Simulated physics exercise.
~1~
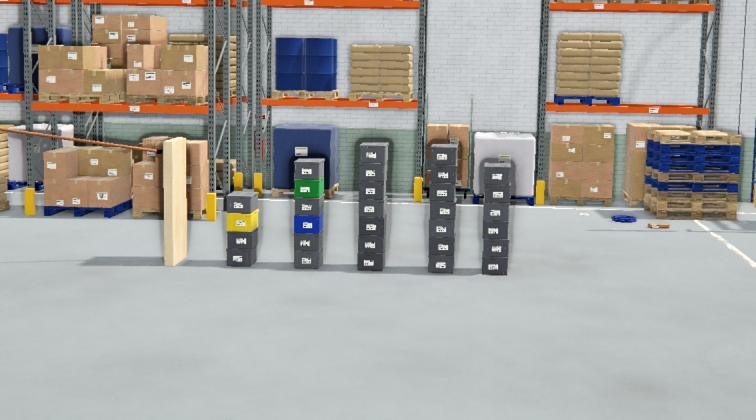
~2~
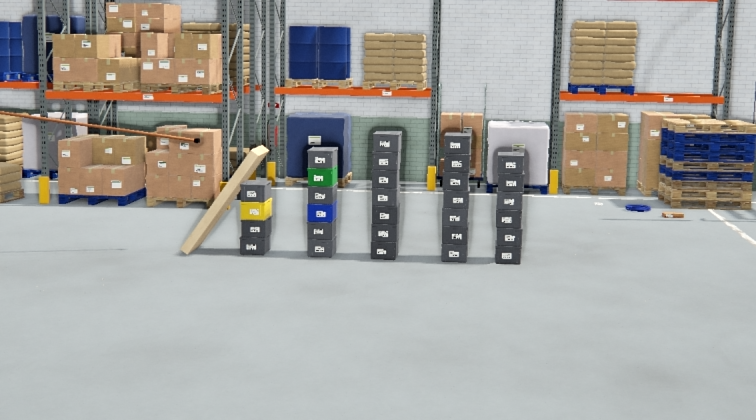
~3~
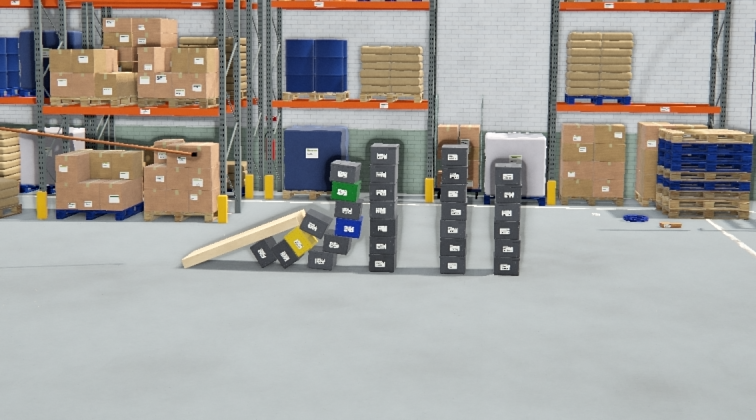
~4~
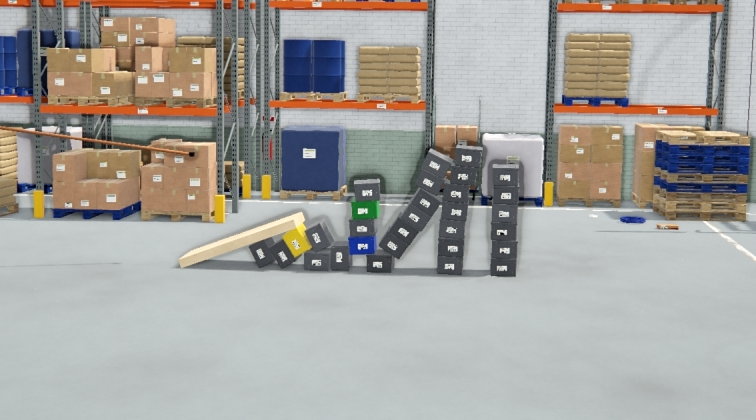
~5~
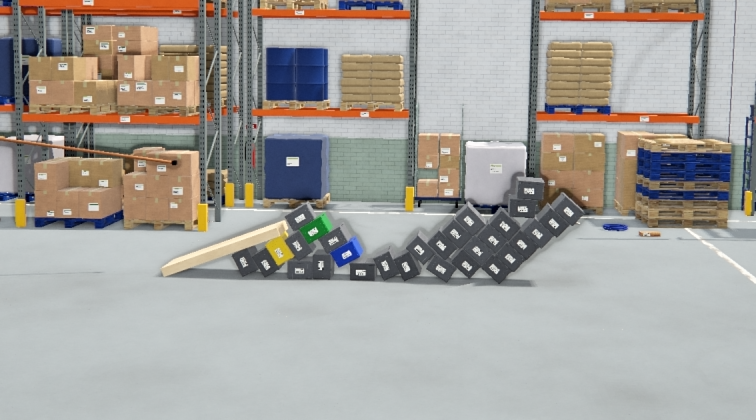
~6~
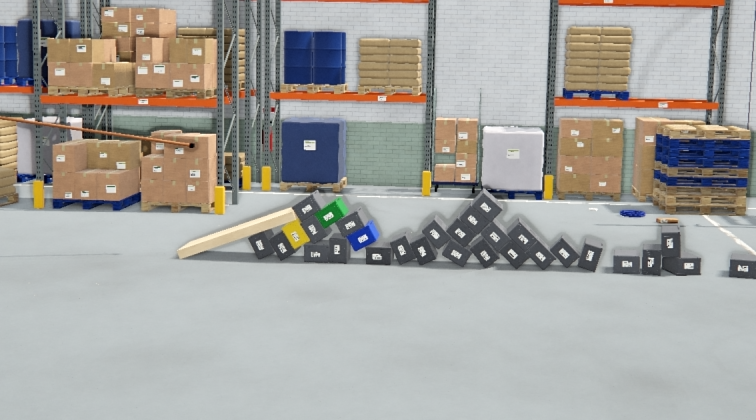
In a warehouse with tall racks of cartons behind, a slightly swaying camera faces five stacks of dark totes in a row on the grey floor. A pale wooden board stands upright at the left end; the nearest stack holds a yellow tote, and the next holds a green one above a blue one. The board tips right onto the first stack, which topples into the second. The stacks beyond lean and go over rightward in turn, while the green and blue totes drop and tilt. Finally the board lies slanted against a low jumble, with several totes scattered far right.
